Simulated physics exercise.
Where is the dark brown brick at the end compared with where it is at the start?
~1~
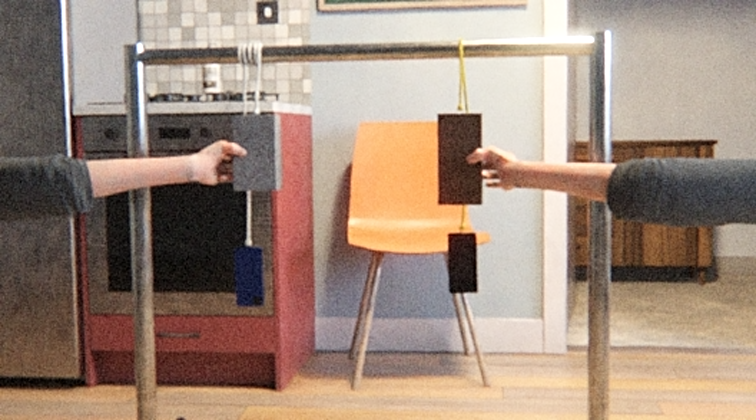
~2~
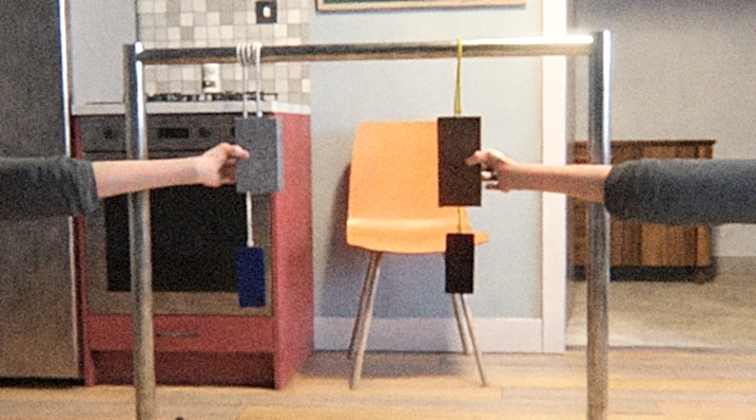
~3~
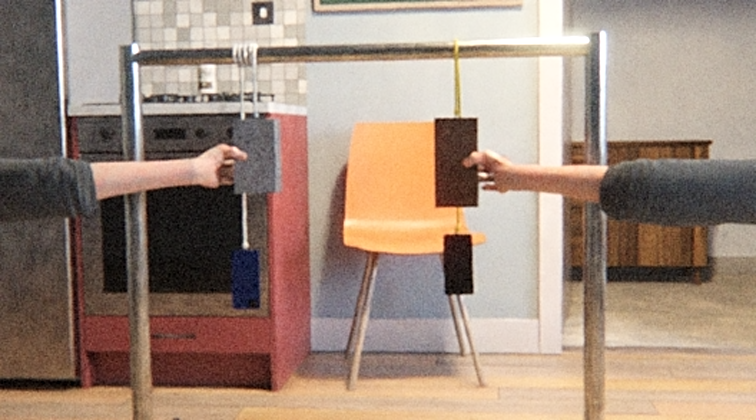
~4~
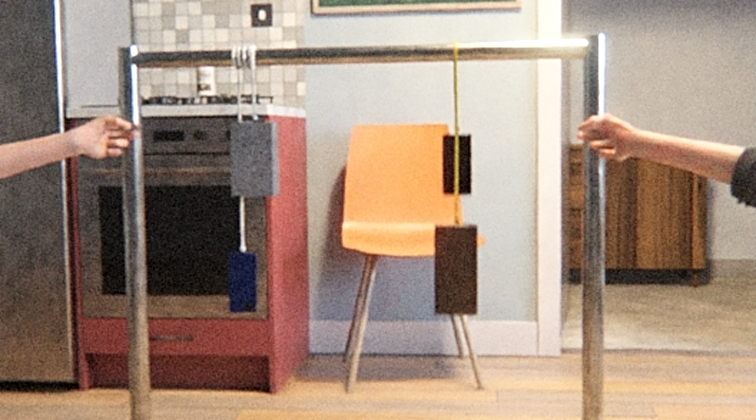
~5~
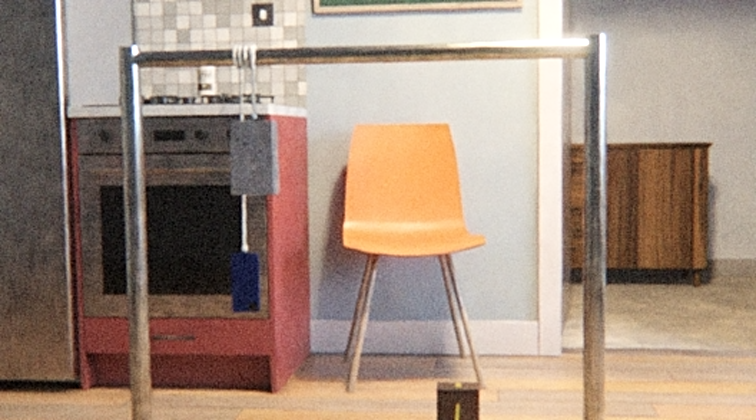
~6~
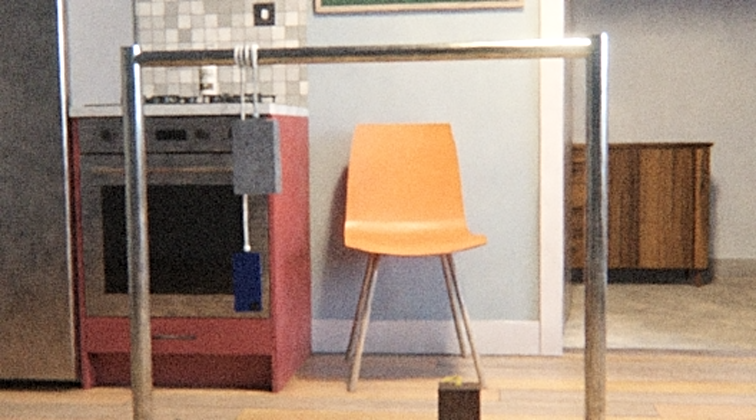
At the start it is held up below the right part of the rail, in front of the orange chair. At the end it is down on the floor, at the bottom of the view.
